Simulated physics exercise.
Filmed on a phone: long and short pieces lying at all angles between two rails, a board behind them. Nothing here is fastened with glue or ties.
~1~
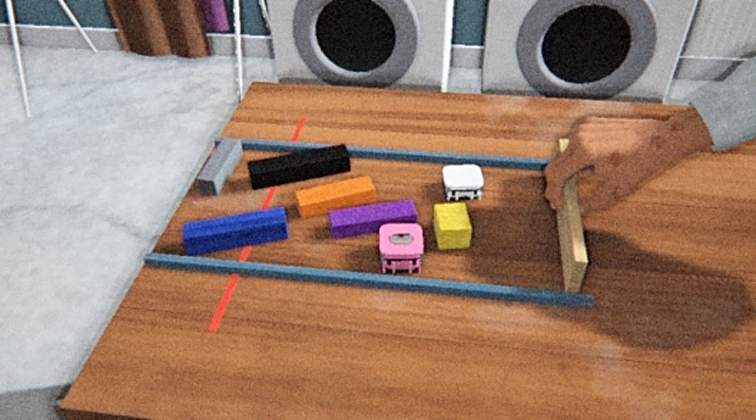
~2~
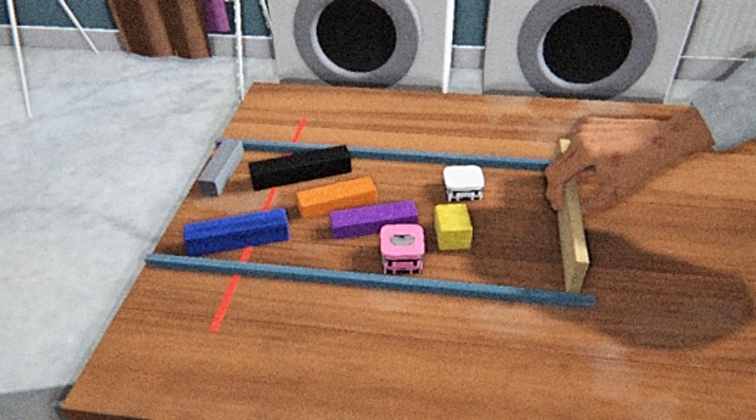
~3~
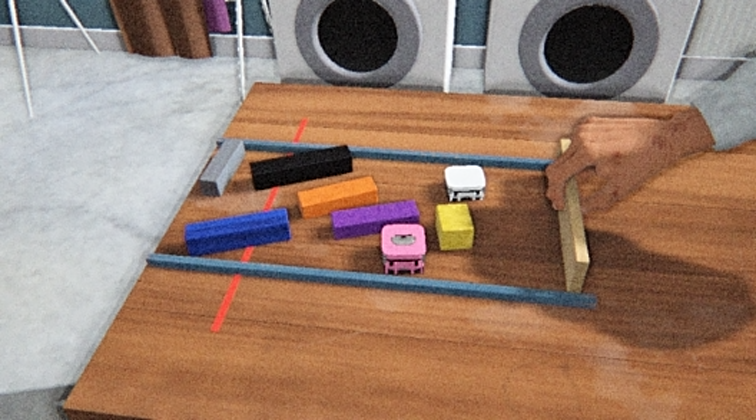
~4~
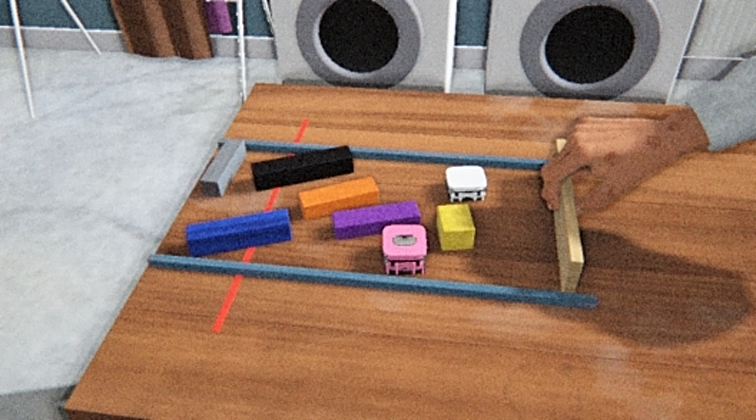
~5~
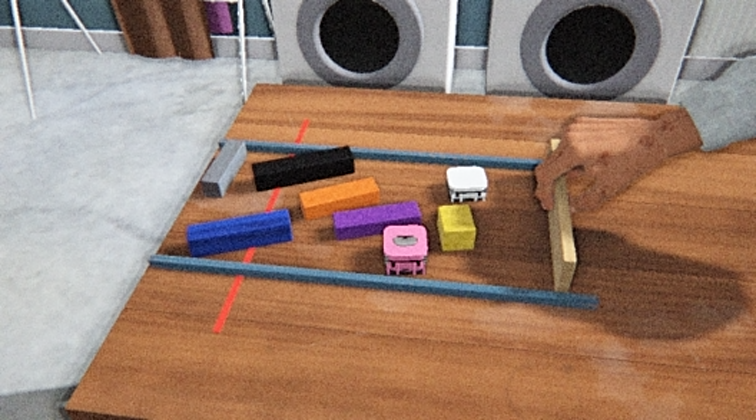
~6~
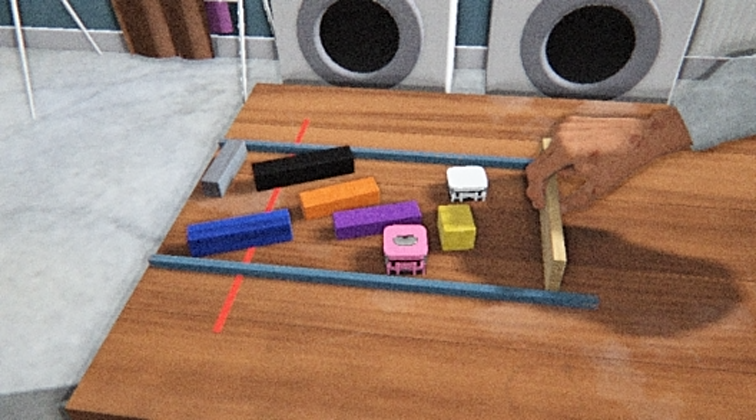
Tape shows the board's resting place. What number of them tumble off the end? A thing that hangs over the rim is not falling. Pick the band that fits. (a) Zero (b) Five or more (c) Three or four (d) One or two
The answer is d.
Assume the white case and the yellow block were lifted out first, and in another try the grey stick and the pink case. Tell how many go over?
First 1, then 1.
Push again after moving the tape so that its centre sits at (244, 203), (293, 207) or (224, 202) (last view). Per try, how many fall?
4, 1, 5.
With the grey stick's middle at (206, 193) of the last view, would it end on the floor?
It simply slips off.
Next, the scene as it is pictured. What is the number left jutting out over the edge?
4, I think.
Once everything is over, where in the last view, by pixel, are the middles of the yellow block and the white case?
Near (249, 208) and (263, 175).
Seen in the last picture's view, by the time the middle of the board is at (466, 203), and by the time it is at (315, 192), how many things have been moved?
That gives 2 for the first and 8 for the second.
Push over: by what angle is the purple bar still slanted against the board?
It comes to around 40 degrees.
Early on, none off yet; grey stick at rest near (225, 168); blue stick at rest near (241, 233); black stick at rest near (304, 168).
A while later, none off yet; grey stick at rest near (225, 168); blue stick travelled a little near (212, 234); black stick at rest near (302, 168).
Further along, none off yet; grey stick travelled a little near (214, 166); blue stick travelled about its own width near (145, 244); black stick travelled a little near (257, 169).
Finally, the number that fall off is one or two; lost, blue stick.
